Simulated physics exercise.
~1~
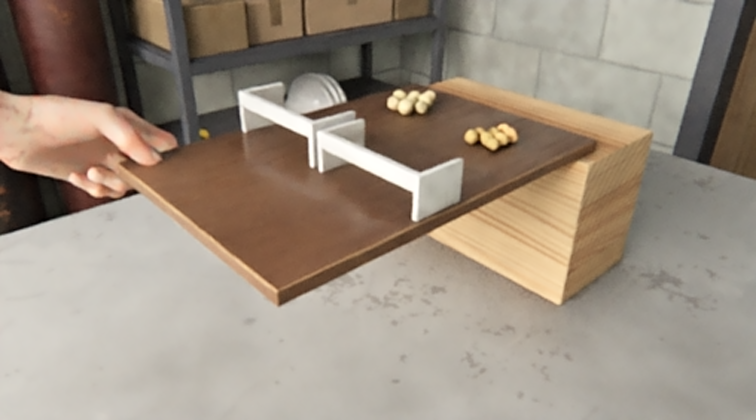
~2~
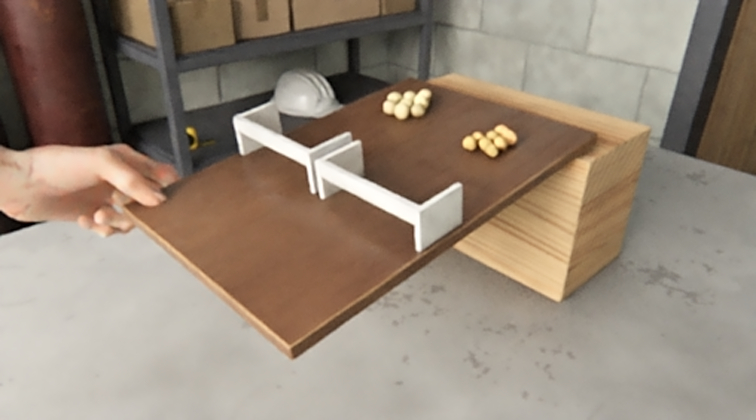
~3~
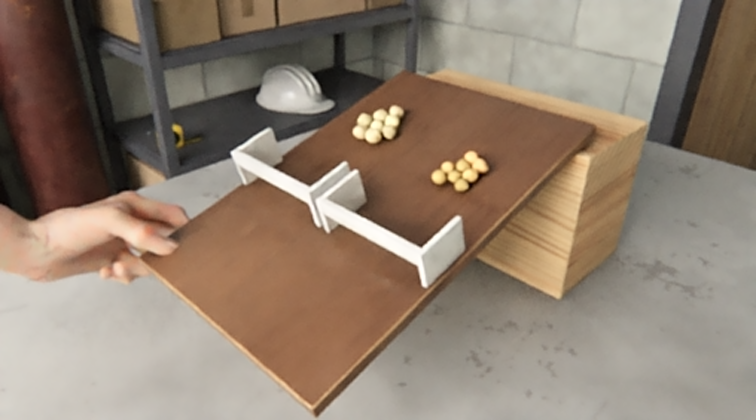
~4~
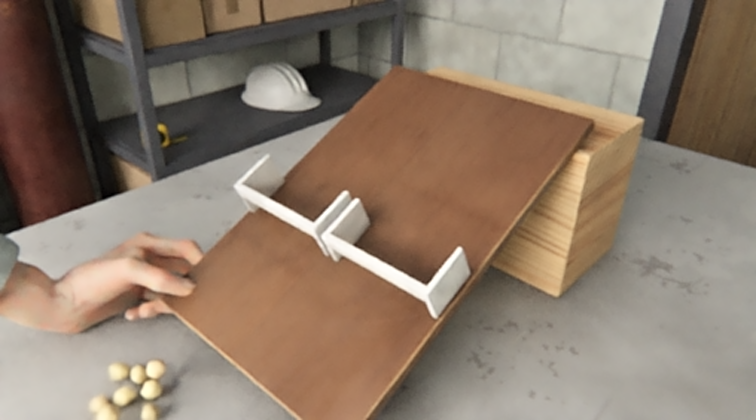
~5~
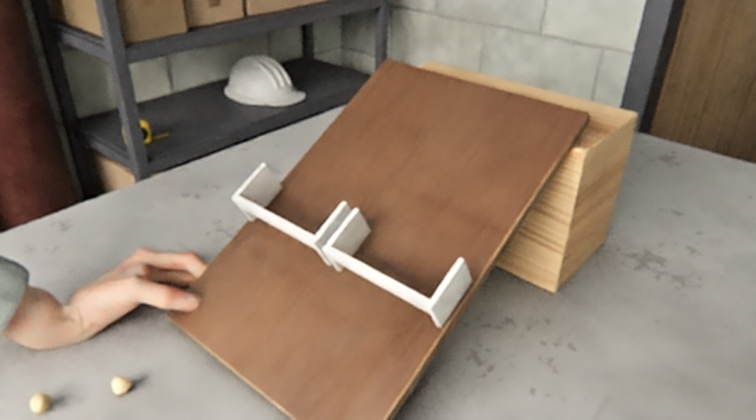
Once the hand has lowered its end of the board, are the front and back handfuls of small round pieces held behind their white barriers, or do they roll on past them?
Both handfuls roll on past their barriers, the front one as well as the back one, and none are left behind them on the board.
